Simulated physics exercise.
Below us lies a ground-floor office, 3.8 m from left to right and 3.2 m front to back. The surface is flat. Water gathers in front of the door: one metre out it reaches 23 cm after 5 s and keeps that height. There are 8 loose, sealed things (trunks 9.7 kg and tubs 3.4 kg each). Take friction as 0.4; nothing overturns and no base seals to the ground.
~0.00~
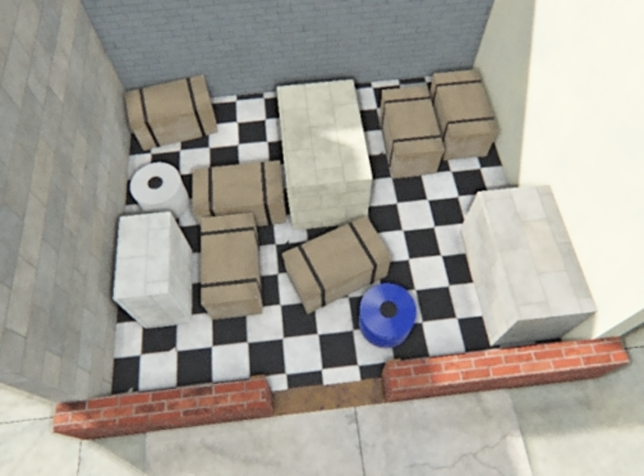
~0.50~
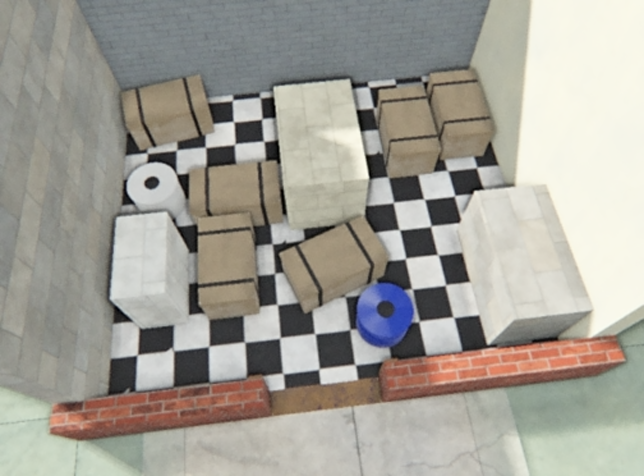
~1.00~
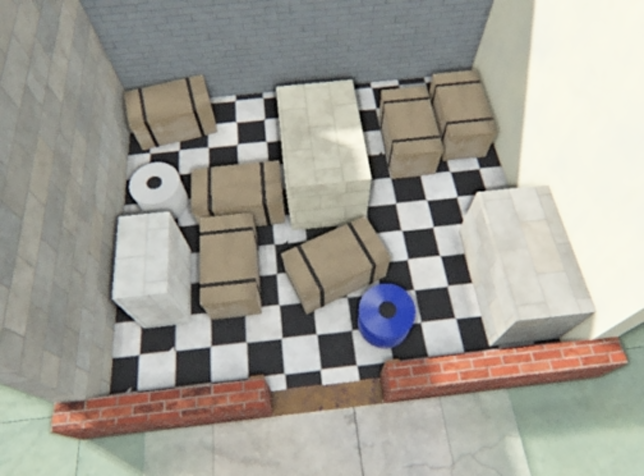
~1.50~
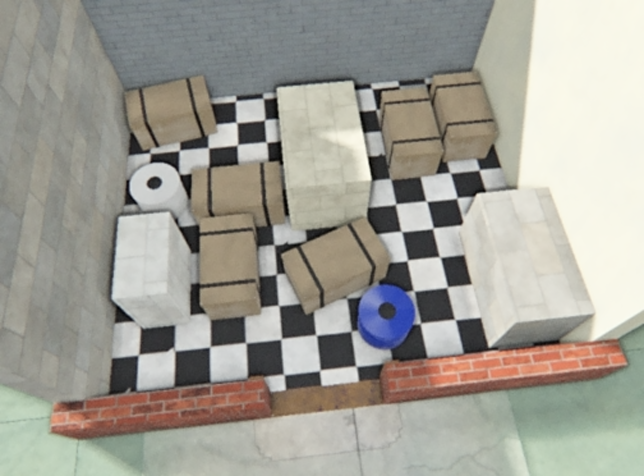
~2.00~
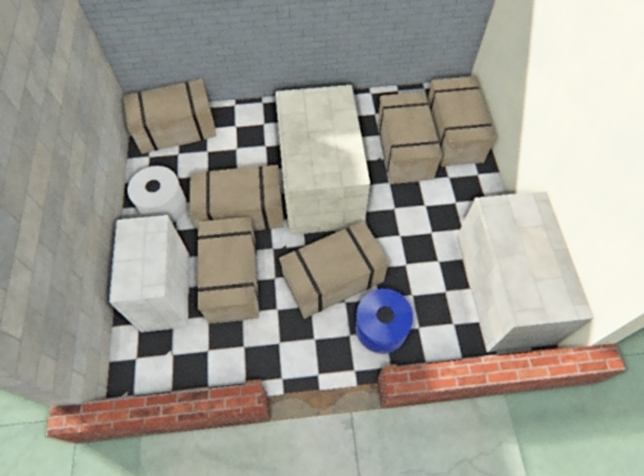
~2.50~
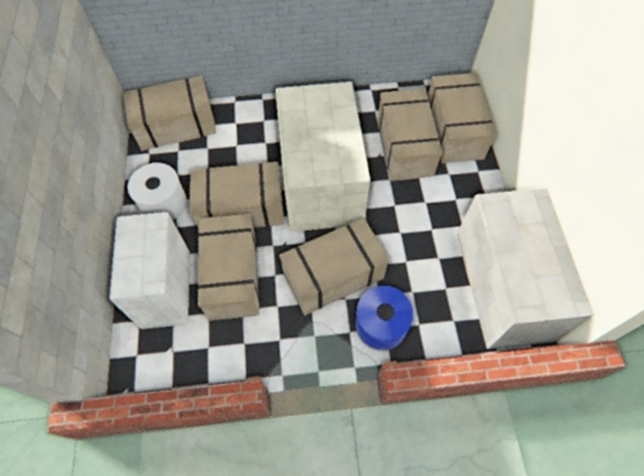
A walled room with a black-and-white checkered floor is seen from above, holding strapped brown trunks, pale blocks, and a white and a blue tub. Greenish water spreads across the pavement outside the low brick wall, then slips through the doorway onto the nearest tiles, while the objects stay put.
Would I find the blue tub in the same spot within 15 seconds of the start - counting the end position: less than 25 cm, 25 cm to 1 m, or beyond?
Blue tub is nudged along.
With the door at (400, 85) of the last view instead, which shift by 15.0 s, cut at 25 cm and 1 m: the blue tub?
In that case the blue tub travels far.
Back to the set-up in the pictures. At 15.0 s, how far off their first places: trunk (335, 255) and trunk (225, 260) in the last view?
In turn: 80 cm, 150 cm.
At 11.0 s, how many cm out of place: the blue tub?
About 60 cm.
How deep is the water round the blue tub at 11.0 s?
About 7 cm.
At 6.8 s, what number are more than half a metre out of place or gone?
I count 2.
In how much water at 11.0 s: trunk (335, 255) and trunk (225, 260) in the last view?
Roughly 11 and 13 cm.
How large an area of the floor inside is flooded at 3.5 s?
Roughly 1.5 m2.
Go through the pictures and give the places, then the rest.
In the first picture, the blue tub at (388, 310) rests on the ground; 0.0 m2 under water; 0 of 8 have shifted.
In the second picture, the blue tub at (386, 309), on the bottom; water covers 0.0 m2; 0 of 8 have shifted.
In the third picture, the blue tub at (387, 310), on the bottom; 0.0 m2 under water; 0 of 8 have shifted.
In the fourth picture, the blue tub at (387, 311) rests on the ground; 0.0 m2 under water; 0 of 8 have shifted.
In the fifth picture, the blue tub at (385, 315) rests on the ground; water covers 0.0 m2; 0 of 8 have shifted.
In the sixth picture, the blue tub at (385, 312) rests on the ground; water covers 0.3 m2; 0 of 8 have shifted.
After 3.5 s the blue tub is near (401, 308), 0.1 m from its start, aground; 0 afloat.
After 6.8 s the blue tub is near (459, 302), 0.6 m from its start, aground; 4 afloat.
After 11.0 s the blue tub is near (452, 274), 0.6 m from its start, afloat; 8 afloat.
After 15.0 s the blue tub is near (455, 318), 0.5 m from its start, afloat; 8 afloat.
